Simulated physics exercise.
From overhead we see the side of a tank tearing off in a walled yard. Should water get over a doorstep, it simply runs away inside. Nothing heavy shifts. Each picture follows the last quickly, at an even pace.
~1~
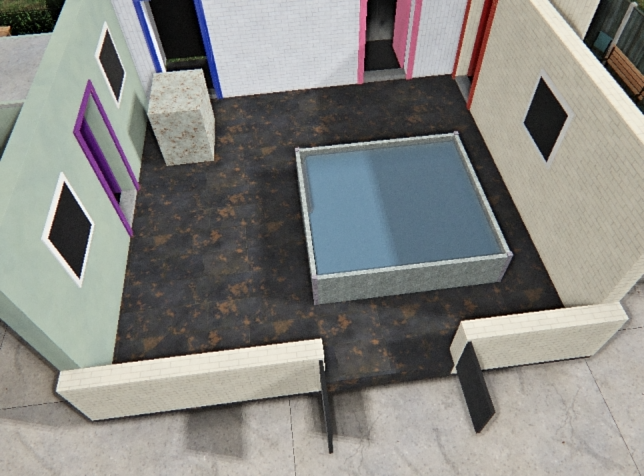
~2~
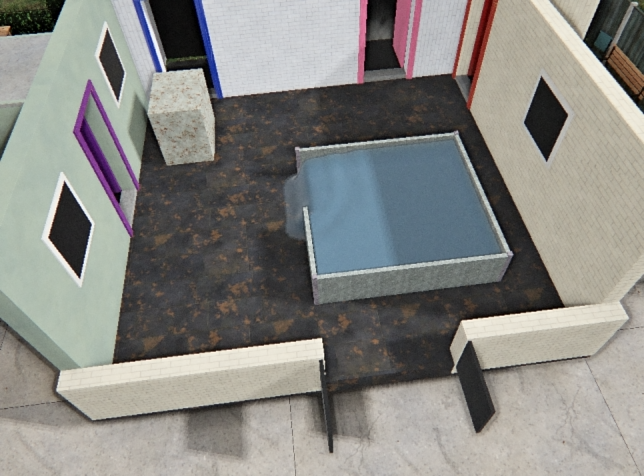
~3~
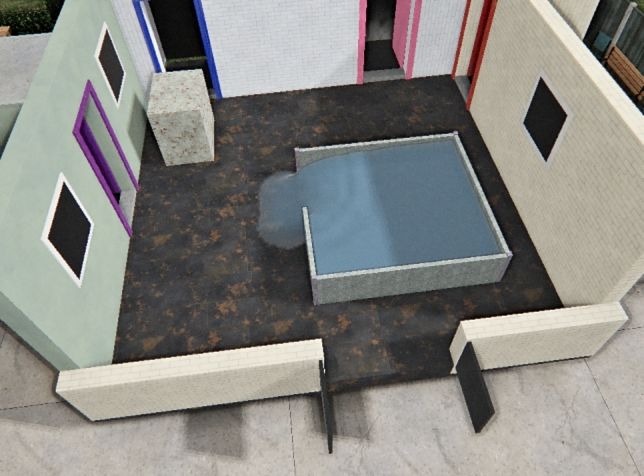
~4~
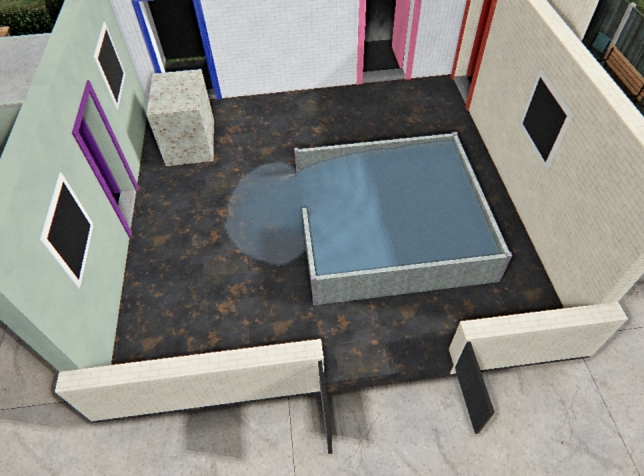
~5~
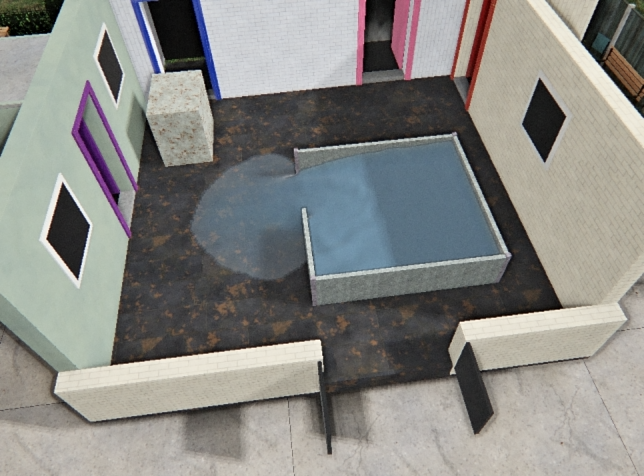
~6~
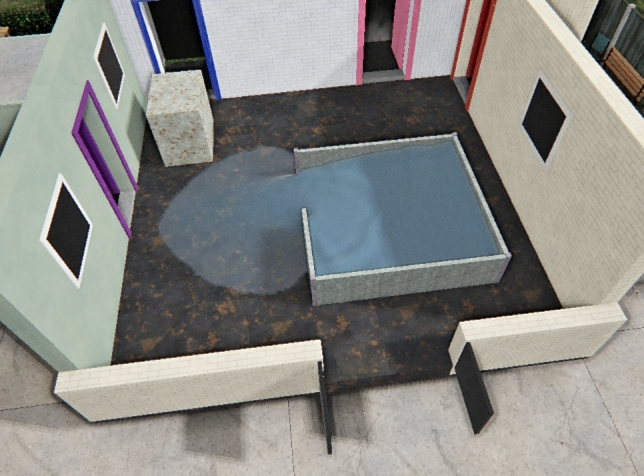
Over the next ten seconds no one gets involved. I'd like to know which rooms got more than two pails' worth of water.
Sure: The red door got no more than that; the purple door got more than that; the blue door got more than that; the pink door got no more than that.
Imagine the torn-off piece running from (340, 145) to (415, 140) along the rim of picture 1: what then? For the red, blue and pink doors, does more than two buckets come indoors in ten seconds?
The red door exceeds the limit, the blue door exceeds the limit, the pink door exceeds the limit.
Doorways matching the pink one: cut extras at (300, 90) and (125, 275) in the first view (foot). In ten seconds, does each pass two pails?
Falls short, then goes past it.
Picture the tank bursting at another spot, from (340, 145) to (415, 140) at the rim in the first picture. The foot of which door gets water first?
The answer is the pink one.
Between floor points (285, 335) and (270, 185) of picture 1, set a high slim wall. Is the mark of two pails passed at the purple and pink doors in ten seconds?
My take: The purple door remains below the mark, but the pink door remains below the mark.
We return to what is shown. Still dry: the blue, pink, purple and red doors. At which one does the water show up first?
I'd say it's the one in purple.
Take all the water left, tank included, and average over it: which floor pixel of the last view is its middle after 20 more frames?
Around pixel (306, 224).
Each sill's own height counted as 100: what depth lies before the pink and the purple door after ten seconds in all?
Close to 20 per cent for the first one and close to 200 per cent for the second.
A moment on, water covers 30 % of the floor; the red door not reached, the purple door over two buckets in, the blue door not reached, the pink door not reached.
Next, water covers 35 % of the floor; the red door not reached, the purple door far over two buckets in, the blue door not reached, the pink door not reached.
Then, water covers 45 % of the floor; the red door not reached, the purple door far over two buckets in, the blue door under two buckets in, the pink door not reached.
Later, water covers 80 % of the floor; the red door not reached, the purple door far over two buckets in, the blue door over two buckets in, the pink door wet at the sill, nothing in.
In the end, water covers 95 % of the floor; the red door wet at the sill, nothing in, the purple door far over two buckets in, the blue door over two buckets in, the pink door wet at the sill, nothing in.
